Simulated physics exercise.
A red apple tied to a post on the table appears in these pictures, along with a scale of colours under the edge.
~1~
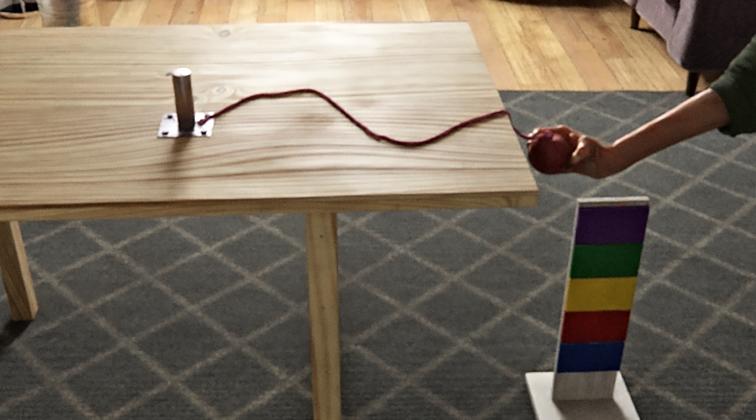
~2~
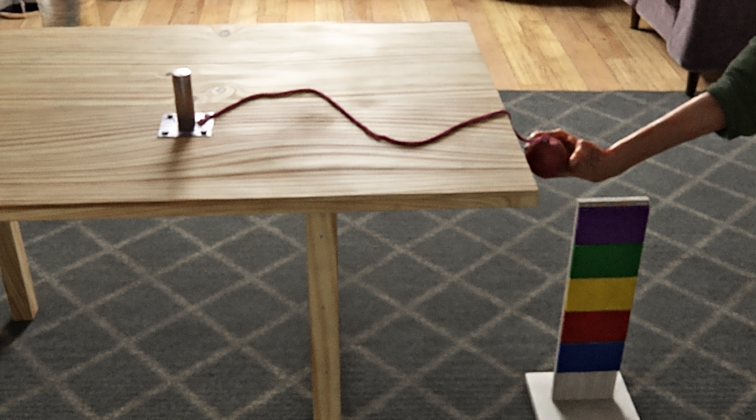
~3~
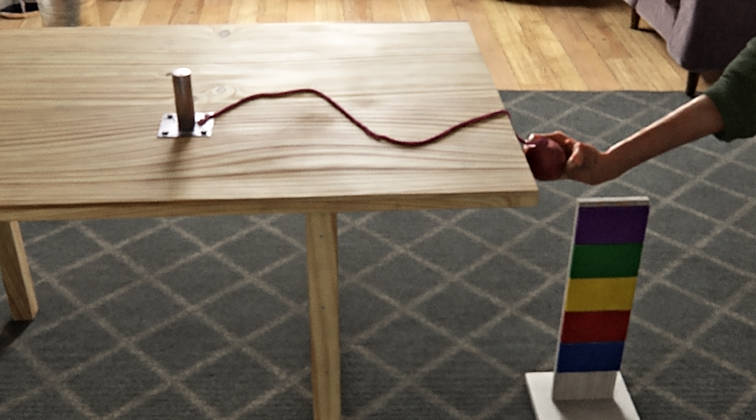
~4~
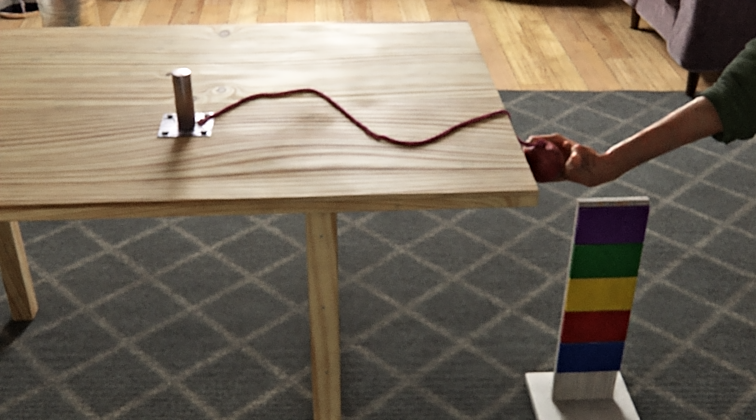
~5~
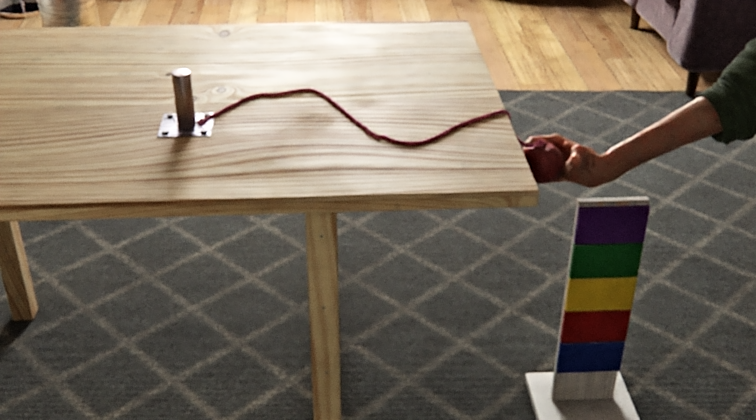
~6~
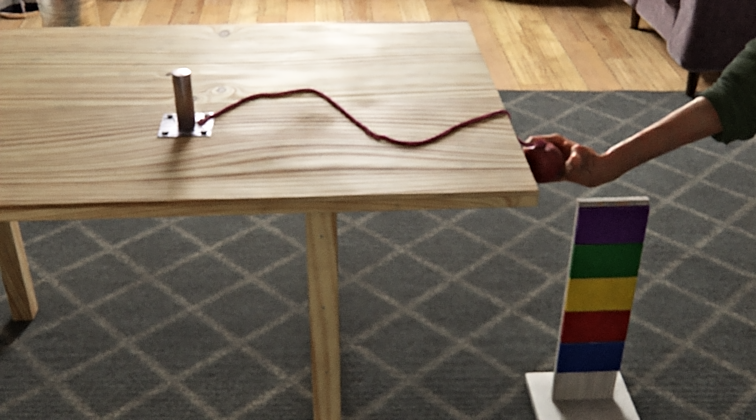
At a wooden table's right edge, a hand holding a red ball on a post-tied cord shifts very slightly left.
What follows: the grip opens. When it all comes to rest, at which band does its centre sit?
At yellow.
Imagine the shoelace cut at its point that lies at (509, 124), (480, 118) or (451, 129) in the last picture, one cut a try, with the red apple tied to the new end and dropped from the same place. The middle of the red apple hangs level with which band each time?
First cut: Green; second: Purple; third: No band.
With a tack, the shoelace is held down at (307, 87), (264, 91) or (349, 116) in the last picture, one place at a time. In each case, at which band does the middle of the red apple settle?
First try green, second try green, third try purple.
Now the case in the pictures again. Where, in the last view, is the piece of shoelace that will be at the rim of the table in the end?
Look close to (395, 141) - that's the one.
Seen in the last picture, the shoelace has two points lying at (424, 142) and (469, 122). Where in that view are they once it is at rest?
In that view they reach (503, 137) and (498, 190).
A little later, apple near (503, 275); level with green.
Next, apple near (485, 286); level with yellow.
When it is over, apple near (491, 291); level with yellow. Its centre hangs level with the yellow band.
